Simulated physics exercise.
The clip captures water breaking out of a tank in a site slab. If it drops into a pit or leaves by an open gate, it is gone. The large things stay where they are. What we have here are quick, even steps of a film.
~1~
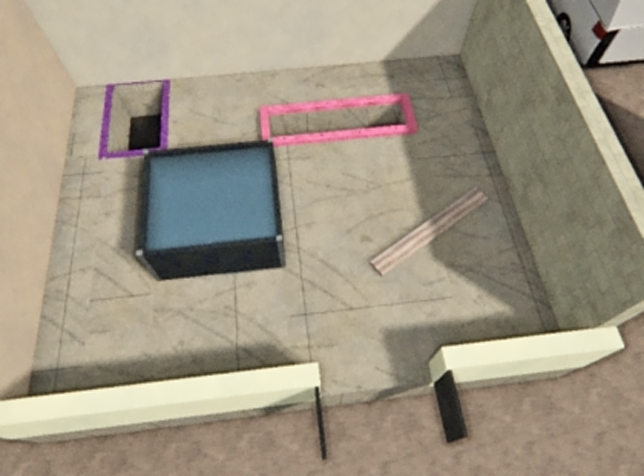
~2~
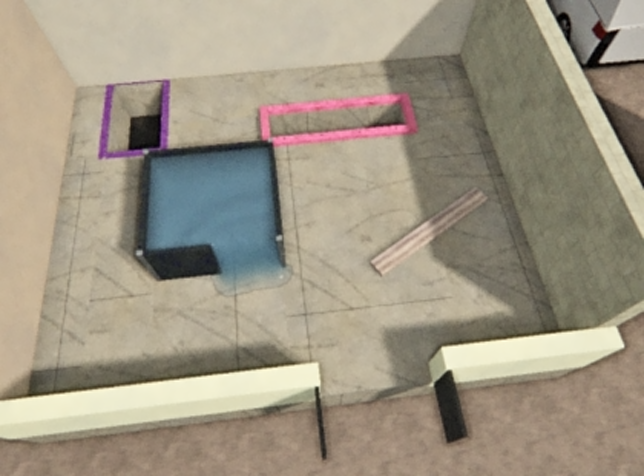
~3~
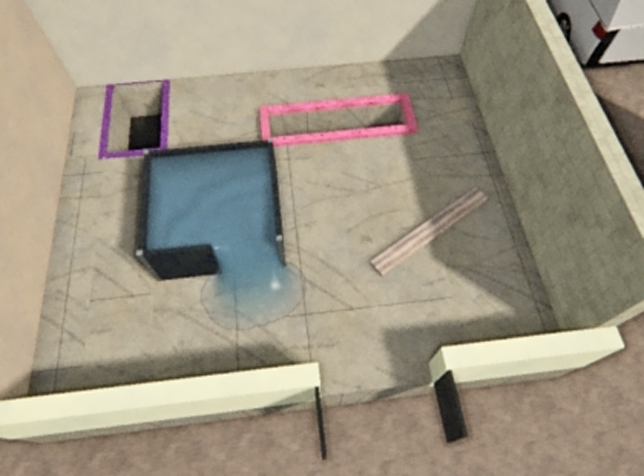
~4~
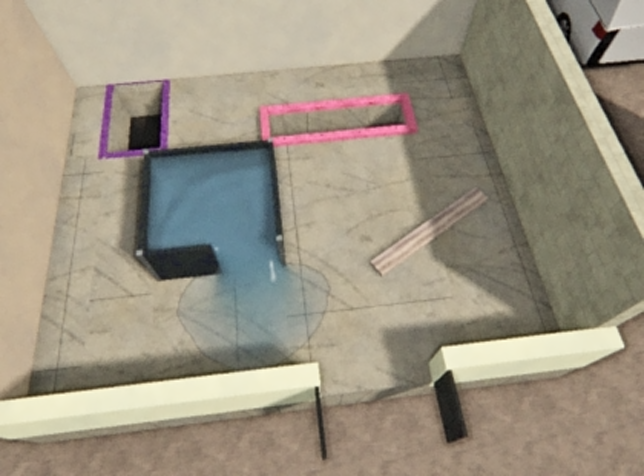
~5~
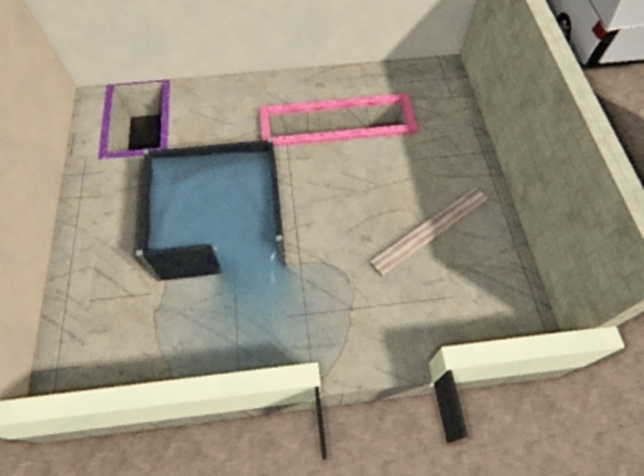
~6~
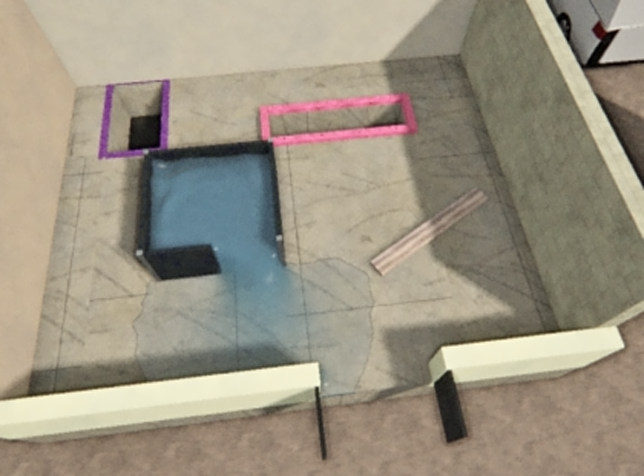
A walled concrete slab with a gap in its near wall is seen from a high, fixed viewpoint. A dark-sided tank of blue water stands left of centre, with a purple frame behind it at the left, a pink rectangular frame at the back, and a pale striped plank at the right. The tank's near right corner opens, and water pours out, spreading in a widening, thinning sheet across the floor toward the viewer.
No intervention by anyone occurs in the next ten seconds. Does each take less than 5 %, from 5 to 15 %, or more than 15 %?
At the end, the gate gets in excess of fifteen per cent; the pink pit gets shy of five per cent; the purple pit gets in excess of fifteen per cent.
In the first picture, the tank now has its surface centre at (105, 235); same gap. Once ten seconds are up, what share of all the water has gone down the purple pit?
I'd put the purple pit at 8 % of the whole.
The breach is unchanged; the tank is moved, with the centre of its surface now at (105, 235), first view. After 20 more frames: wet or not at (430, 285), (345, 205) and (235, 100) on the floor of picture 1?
Checking the three spots, I get swamped, swamped, high and dry.
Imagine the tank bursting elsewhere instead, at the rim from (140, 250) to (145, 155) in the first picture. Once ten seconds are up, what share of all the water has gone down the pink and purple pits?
Pink 0 %, purple 45 %.
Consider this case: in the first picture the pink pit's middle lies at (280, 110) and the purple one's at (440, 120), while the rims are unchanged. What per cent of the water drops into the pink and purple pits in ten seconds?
The pink pit takes around 0 percent, while the purple pit takes around 8 percent.
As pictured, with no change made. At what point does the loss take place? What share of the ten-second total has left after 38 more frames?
About 65 per cent.
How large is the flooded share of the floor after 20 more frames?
Around 45 percent.
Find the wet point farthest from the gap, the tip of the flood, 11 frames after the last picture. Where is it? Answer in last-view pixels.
By then the tip should be at about (560, 346).
A moment on, water covers 15 % of the floor; the gate 3 %, the pink pit 0 %, the purple pit 0 %.
Next, water covers 25 % of the floor; the gate 10 %, the pink pit 0 %, the purple pit 0 %.
Then, water covers 45 % of the floor; the gate 16 %, the pink pit 0 %, the purple pit 0 %.
Later, water covers 60 % of the floor; the gate 22 %, the pink pit 0 %, the purple pit 7 %.
In the end, water covers 70 % of the floor; the gate 26 %, the pink pit 0 %, the purple pit 18 %.
